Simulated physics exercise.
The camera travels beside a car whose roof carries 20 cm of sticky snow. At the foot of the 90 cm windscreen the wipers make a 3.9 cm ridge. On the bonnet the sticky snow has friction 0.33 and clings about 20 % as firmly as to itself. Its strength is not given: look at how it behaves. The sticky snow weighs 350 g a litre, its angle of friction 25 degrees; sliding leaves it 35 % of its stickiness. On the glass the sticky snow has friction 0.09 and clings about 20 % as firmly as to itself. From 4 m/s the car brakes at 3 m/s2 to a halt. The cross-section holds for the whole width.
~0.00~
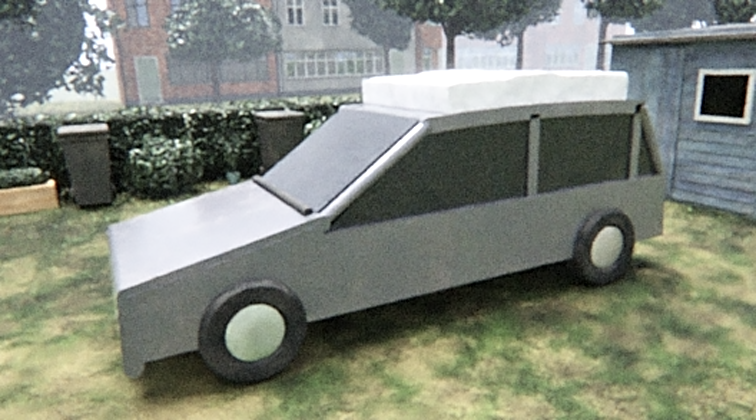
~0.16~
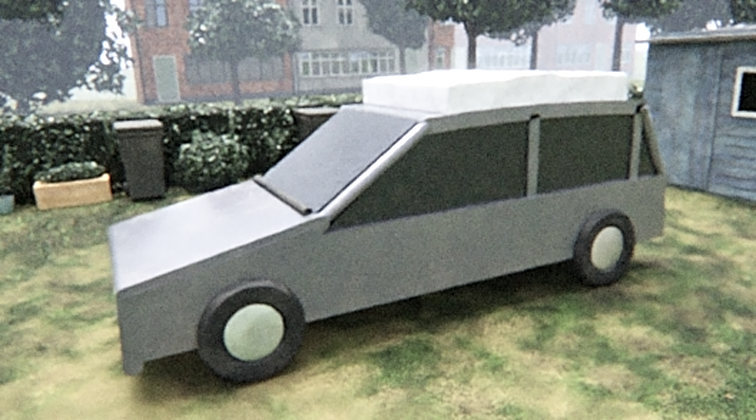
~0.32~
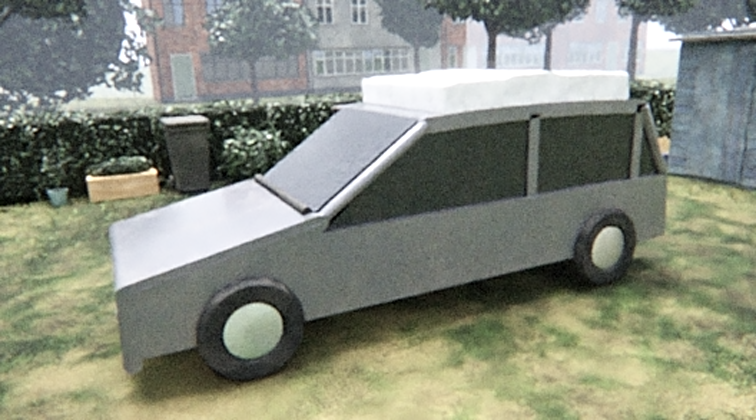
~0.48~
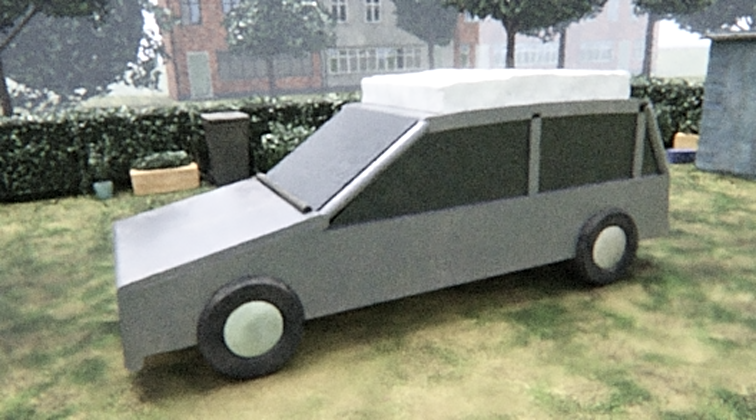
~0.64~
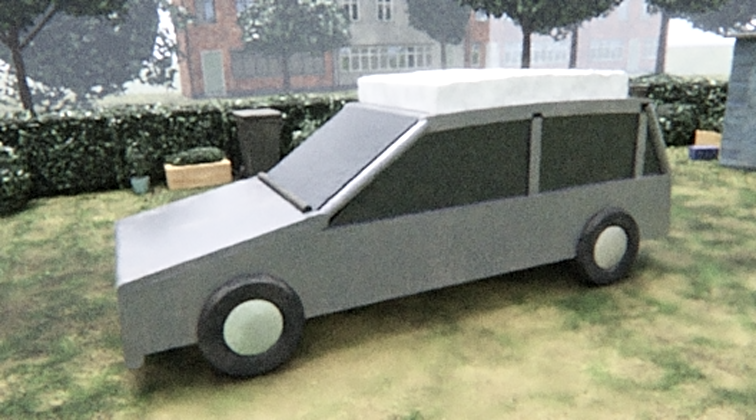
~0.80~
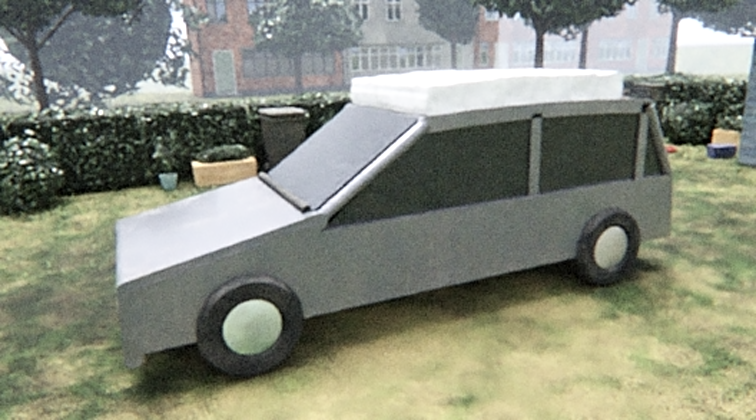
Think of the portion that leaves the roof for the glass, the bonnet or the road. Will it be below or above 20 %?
The portion that leaves the roof for the glass, the bonnet or the road is above 20 %.
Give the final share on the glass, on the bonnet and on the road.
About 7 % on the glass, 35 % on the bonnet, 16 % on the road.
After 1.25 s, 81 % of the snow is on the roof, 19 % on the glass, none on the bonnet and none has gone off the nose.
After 1.78 s, 51 % of the snow is on the roof, 26 % on the glass, 23 % on the bonnet and none has gone off the nose.
After 2.30 s, 44 % of the snow is on the roof, 14 % on the glass, 38 % on the bonnet and 5 % has gone off the nose.
After 2.83 s, 44 % of the snow is on the roof, 7 % on the glass, 36 % on the bonnet and 13 % has gone off the nose.
After 3.20 s, 44 % of the snow is on the roof, 7 % on the glass, 34 % on the bonnet and 15 % has gone off the nose.
